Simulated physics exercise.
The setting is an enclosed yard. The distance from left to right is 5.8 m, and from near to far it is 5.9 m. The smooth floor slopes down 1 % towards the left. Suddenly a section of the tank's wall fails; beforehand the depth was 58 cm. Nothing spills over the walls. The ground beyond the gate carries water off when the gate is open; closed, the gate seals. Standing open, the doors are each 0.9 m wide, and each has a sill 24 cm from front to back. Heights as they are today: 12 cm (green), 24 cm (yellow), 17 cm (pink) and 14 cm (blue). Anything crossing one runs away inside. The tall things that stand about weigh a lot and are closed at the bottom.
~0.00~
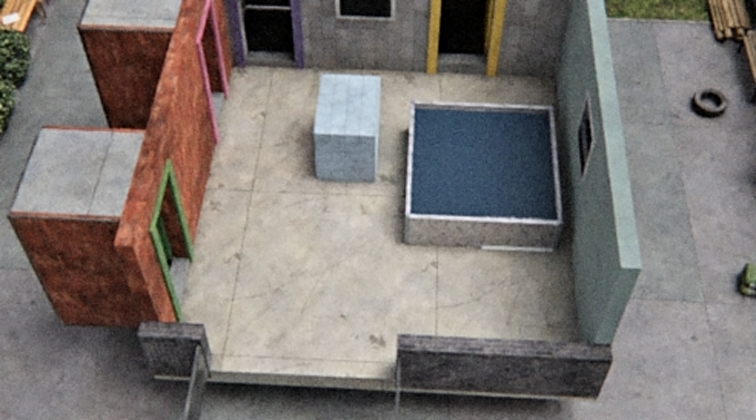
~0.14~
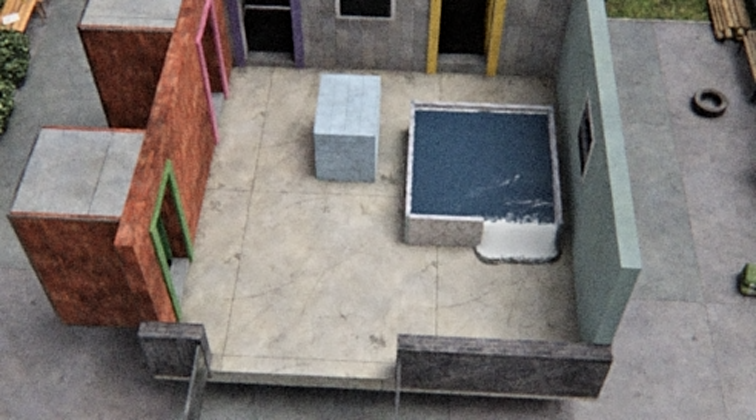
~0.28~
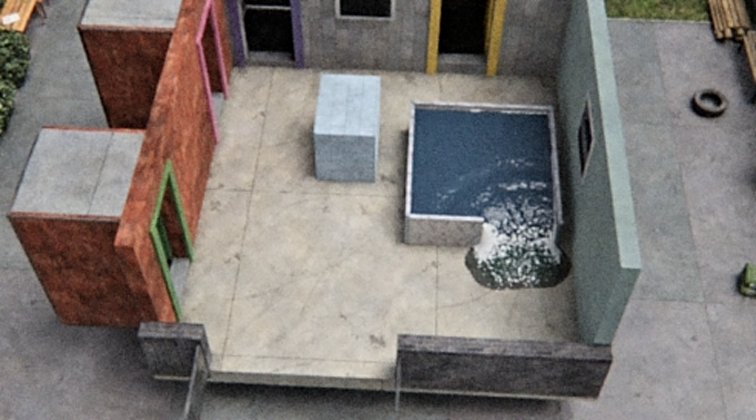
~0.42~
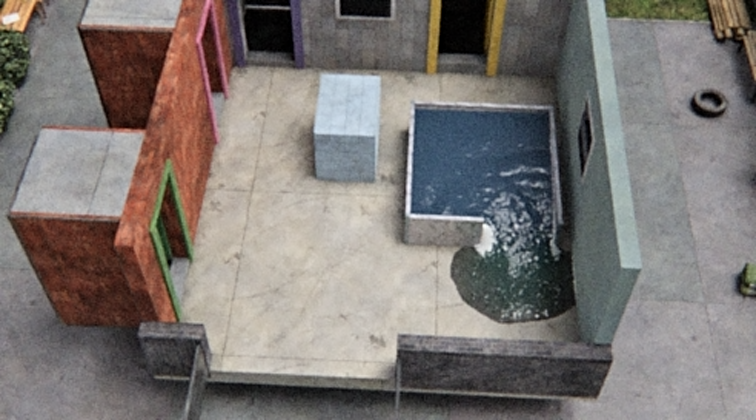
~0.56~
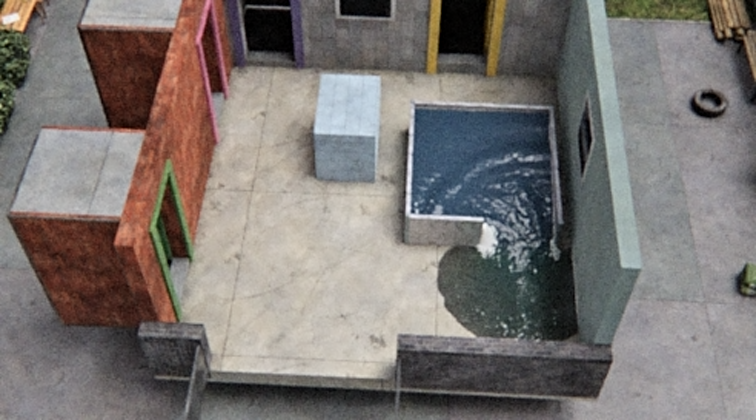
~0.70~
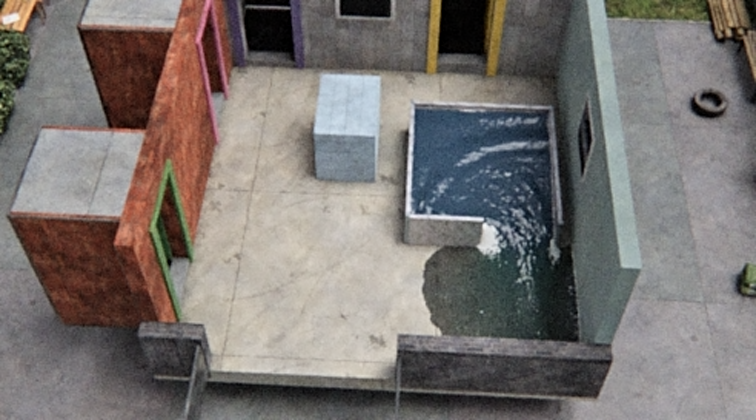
At the start, a square tank of dark blue water stands still beside the pale green wall of a walled yard, near a pale block. A section of its front wall gives way, and water pours through the gap, churning white, then spreads in a dark, rounded pool toward the low front wall and leftward across the floor.
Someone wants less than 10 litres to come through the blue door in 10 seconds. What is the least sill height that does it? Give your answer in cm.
It needs to be around 12 cm high.
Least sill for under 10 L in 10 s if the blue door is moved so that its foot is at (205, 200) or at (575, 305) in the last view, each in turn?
In turn: Roughly 10.5 cm, roughly 26 cm.
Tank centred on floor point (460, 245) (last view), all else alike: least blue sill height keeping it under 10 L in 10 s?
A height near 12.5 cm.
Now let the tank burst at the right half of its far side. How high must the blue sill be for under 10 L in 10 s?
In that case about 20 cm.
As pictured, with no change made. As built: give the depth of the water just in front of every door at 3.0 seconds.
Lab note, cm: Green 0; yellow 0; pink 0; blue 0.
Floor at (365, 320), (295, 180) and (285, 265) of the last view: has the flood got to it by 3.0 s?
1: Awash; 2: Unwetted; 3: Awash.
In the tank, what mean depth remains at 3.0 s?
Average depth: Approx. 32 cm.
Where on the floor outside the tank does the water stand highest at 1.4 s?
Near pixel (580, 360).
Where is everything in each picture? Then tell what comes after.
The tank at (482, 163) is whole and still, 58 cm deep; the blue door at (267, 24) is dry, in the first picture.
The gap is at (518, 237), the front 0.3 m out at (484, 259); the back of the tank holds 58 cm, in the second picture.
The front is at (492, 285), 0.8 m from the gap at (517, 238); 0.9 m2 of floor is wet, 58 cm left at the back, in the third picture.
The gap is at (517, 239), the front 1.3 m out at (497, 317); the back of the tank holds 58 cm, in the fourth picture.
The front is at a hidden place, 1.8 m from the gap at (517, 239); 2.8 m2 of floor is wet, 58 cm left at the back, in the fifth picture.
The front is at a hidden place, 2.1 m from the gap at (517, 239); 3.8 m2 of floor is wet, 58 cm left at the back; 5.1 m in a straight line remain to the blue door at (267, 24), in the sixth picture.
After 1.4 s water covers 15 % of the floor, deepest (48 cm) near (580, 360); it has not reached the blue door.
After 3.0 s water covers 40 % of the floor, deepest (34 cm) near (542, 370); it has not reached the blue door.
After 10.0 s water covers 90 % of the floor, deepest (16 cm) near (232, 70); 13 cm at the blue door, 2 litres in over its 14 cm sill.
At the blue door as built, the water arrived by 5.5 s and peaked near 15 cm at 7.0 s.
Run again over the same 10 s with other heights there, 26 litres in over 10.5 cm, 1 litre over 14.5 cm. The limit of 10 litres is kept from about 12 cm up.
